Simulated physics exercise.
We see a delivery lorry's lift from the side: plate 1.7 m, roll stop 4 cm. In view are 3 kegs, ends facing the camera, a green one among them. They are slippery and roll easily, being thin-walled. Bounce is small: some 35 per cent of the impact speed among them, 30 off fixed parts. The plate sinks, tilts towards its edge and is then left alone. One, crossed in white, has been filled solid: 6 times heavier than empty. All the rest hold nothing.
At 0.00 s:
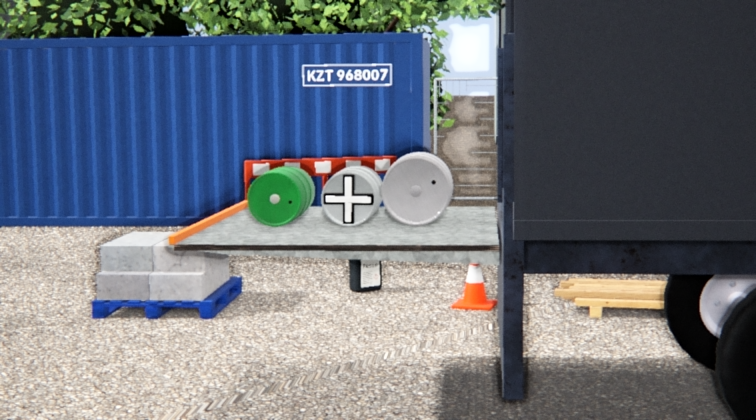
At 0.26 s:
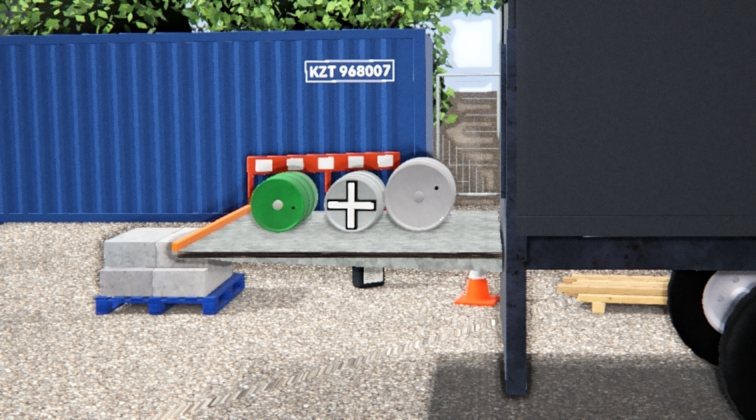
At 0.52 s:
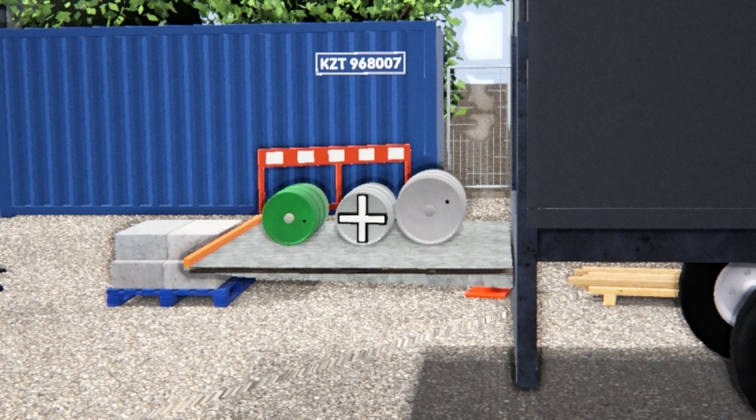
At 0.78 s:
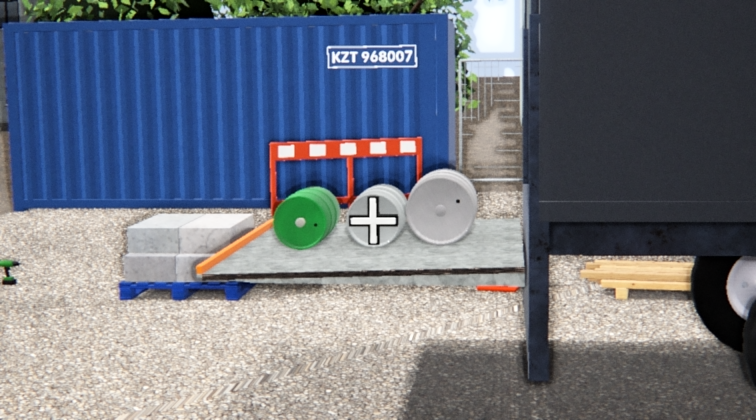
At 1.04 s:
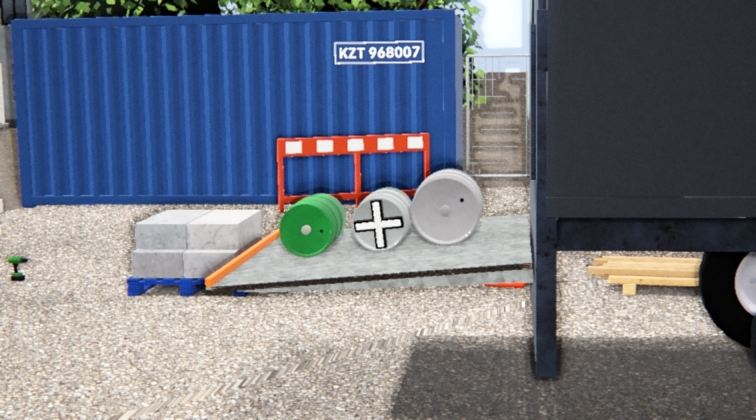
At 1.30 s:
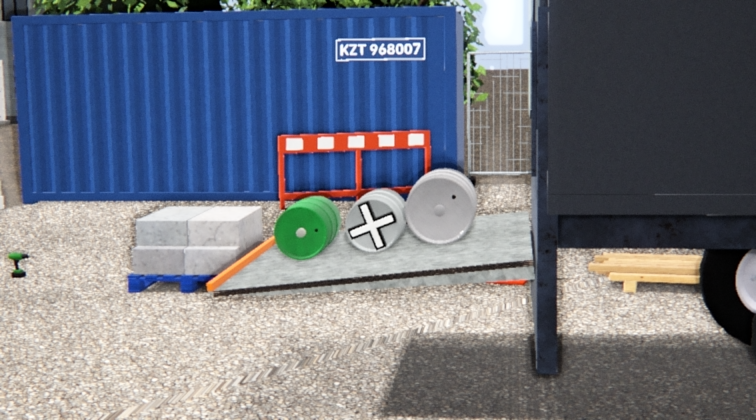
A dark lorry body stands at the right, seen from the side in a gravel yard, with a blue container behind. On its lift plate, an orange strip at the left edge, sit a green keg, a grey one with a white cross and a larger grey one, beside grey blocks. The plate sinks, then tilts down leftward, and the kegs begin rolling left as the view shifts slightly.
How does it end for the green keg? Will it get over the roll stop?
Green rolls off the plate.
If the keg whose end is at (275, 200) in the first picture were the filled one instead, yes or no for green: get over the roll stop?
In that case green no.
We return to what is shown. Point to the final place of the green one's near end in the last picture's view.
At about (87, 355).
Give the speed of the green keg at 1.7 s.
Roughly 0.4 m/s.
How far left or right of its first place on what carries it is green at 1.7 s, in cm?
Green 15 left.
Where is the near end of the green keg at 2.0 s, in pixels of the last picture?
Near (257, 236).
Then, 1.7 s in, green is on the plate, 25 cm from the stop, rolling left; 0 of 3 are off.
Then, 2.0 s in, green is on the plate, 10 cm from the stop, rolling left; 0 of 3 are off.
Then, 2.5 s in, green is over the stop and falling; 1 of 3 is off.
In the end (4.9 s), green is on the ground; 1 of 3 is off.
